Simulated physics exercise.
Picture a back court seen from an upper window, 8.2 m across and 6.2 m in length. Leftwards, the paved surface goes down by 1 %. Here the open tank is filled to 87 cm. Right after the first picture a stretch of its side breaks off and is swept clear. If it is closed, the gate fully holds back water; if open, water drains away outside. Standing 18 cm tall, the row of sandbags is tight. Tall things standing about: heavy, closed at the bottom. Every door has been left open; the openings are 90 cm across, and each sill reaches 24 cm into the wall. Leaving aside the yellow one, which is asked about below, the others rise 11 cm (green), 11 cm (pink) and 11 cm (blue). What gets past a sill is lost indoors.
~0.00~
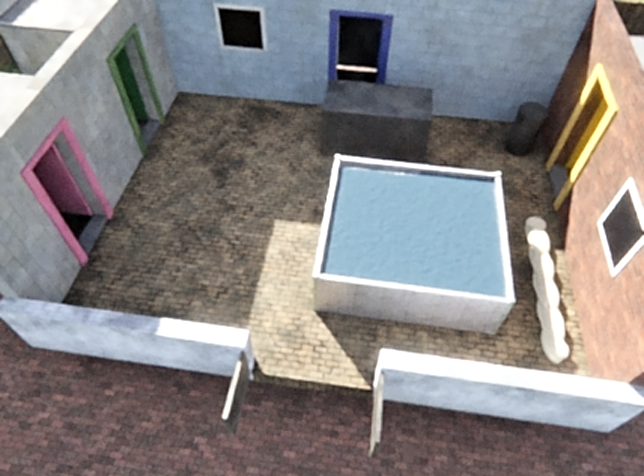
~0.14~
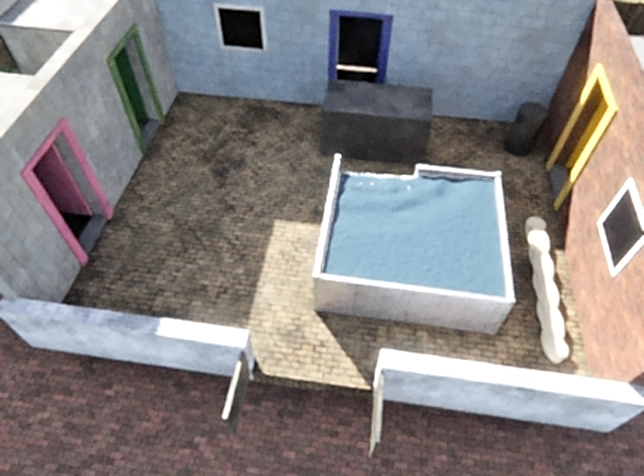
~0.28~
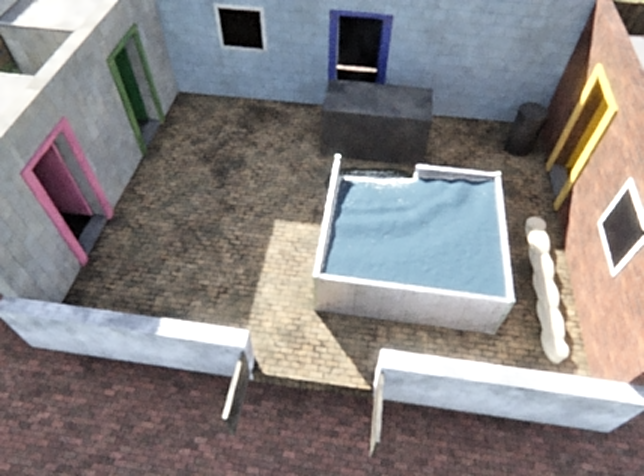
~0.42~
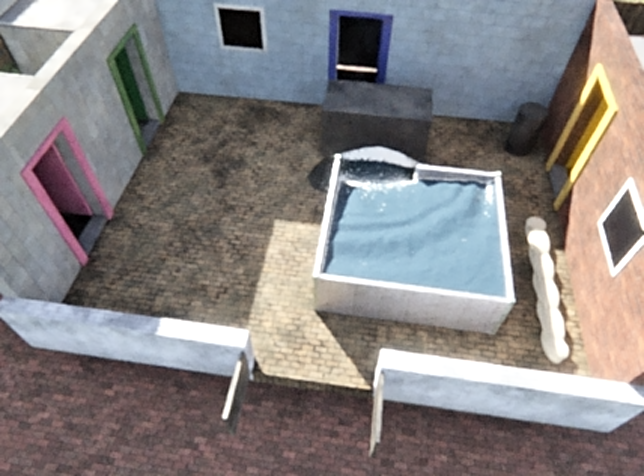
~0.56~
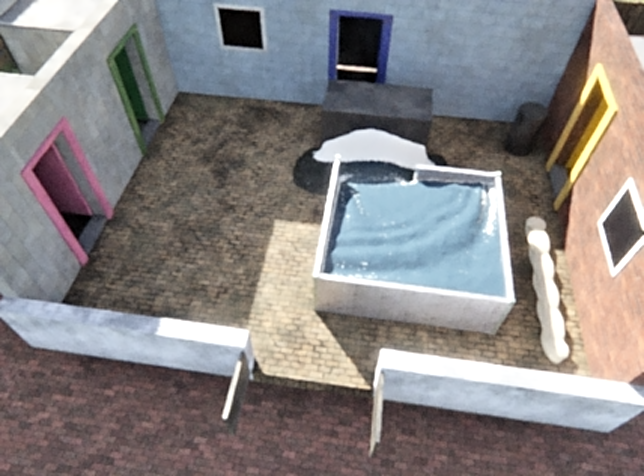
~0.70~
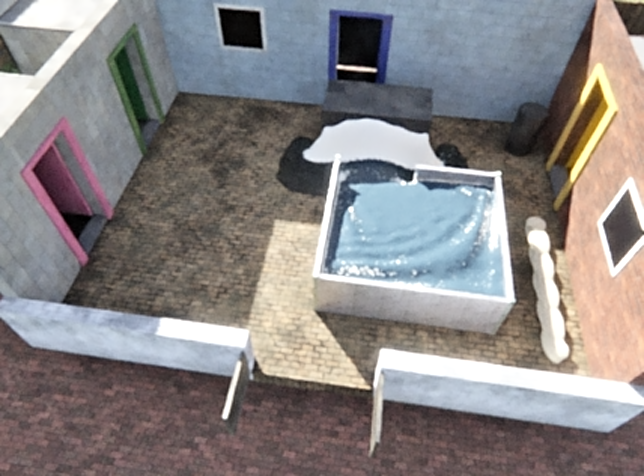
The clip opens on a paved courtyard with coloured doorways and a white-walled open tank full of still blue water. A stretch of the tank's far side breaks away, and water pours through the gap. It spreads across the paving behind the tank while ripples cross the surface inside.
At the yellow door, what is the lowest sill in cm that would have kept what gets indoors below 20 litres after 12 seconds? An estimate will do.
Somewhere near 31 cm.
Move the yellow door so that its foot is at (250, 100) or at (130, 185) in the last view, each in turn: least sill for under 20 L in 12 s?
About 12.0 and 21 cm.
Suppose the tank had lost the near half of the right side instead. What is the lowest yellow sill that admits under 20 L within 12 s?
Then the minimum is about 12.0 cm.
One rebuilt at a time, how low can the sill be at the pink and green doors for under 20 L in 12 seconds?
You'd want about 13.5 centimetres at pink and about 23 centimetres at green.
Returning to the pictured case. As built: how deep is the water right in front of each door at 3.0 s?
In cm: Green 26, pink 18, yellow 30, blue 0.
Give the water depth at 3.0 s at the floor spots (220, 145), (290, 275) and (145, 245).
Roughly 5, 0 and 3 centimetres.
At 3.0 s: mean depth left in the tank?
I'd put it near 44 cm.
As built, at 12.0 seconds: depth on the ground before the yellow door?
Depth: Near 9.5 cm.
After 1.4 s water covers 25 % of the floor, deepest (74 cm) near (364, 166); it has not reached the yellow door.
After 3.0 s water covers 65 % of the floor, deepest (46 cm) near (373, 167); 30 cm at the yellow door, 55 litres in over its 20 cm sill.
After 12.0 s water covers 95 % of the floor, deepest (18 cm) near (49, 327); 10 cm at the yellow door, 109 litres in over its 20 cm sill.
At the yellow door as built, the water arrived by 1.5 s and peaked near 35 cm at 2.4 s.
Run again over the same 12 s with other heights there, 53 litres in over 25 cm, 11 litres over 33.5 cm. The limit of 20 litres is kept from about 31 cm up.
